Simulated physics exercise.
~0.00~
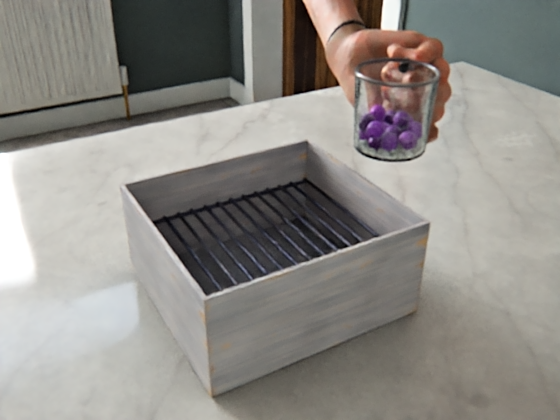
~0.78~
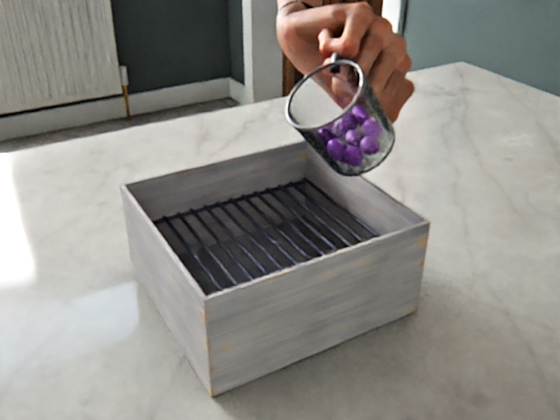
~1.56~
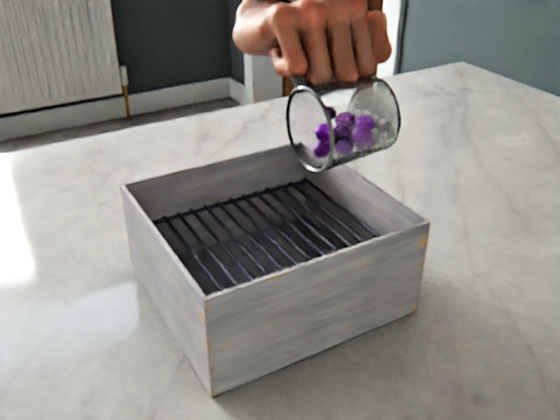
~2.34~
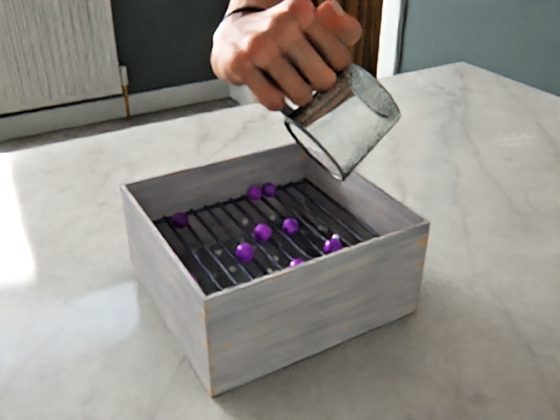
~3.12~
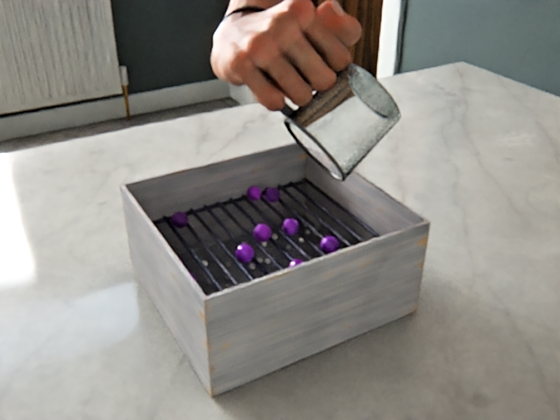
A hand holds a clear cup of purple and small whitish pieces at the upper right, above a pale marble surface seen from a raised angle. Below it, near the centre, sits a square grey wooden box with dark wires running across its inside, and a white radiator stands at the upper left. The hand moves left over the box and tips the cup onto its side, with the pieces still inside. It then turns the cup further, mouth down, and the pieces spill out. The small whitish ones drop through the wires, while the purple ones stay scattered on top beneath the emptied cup.
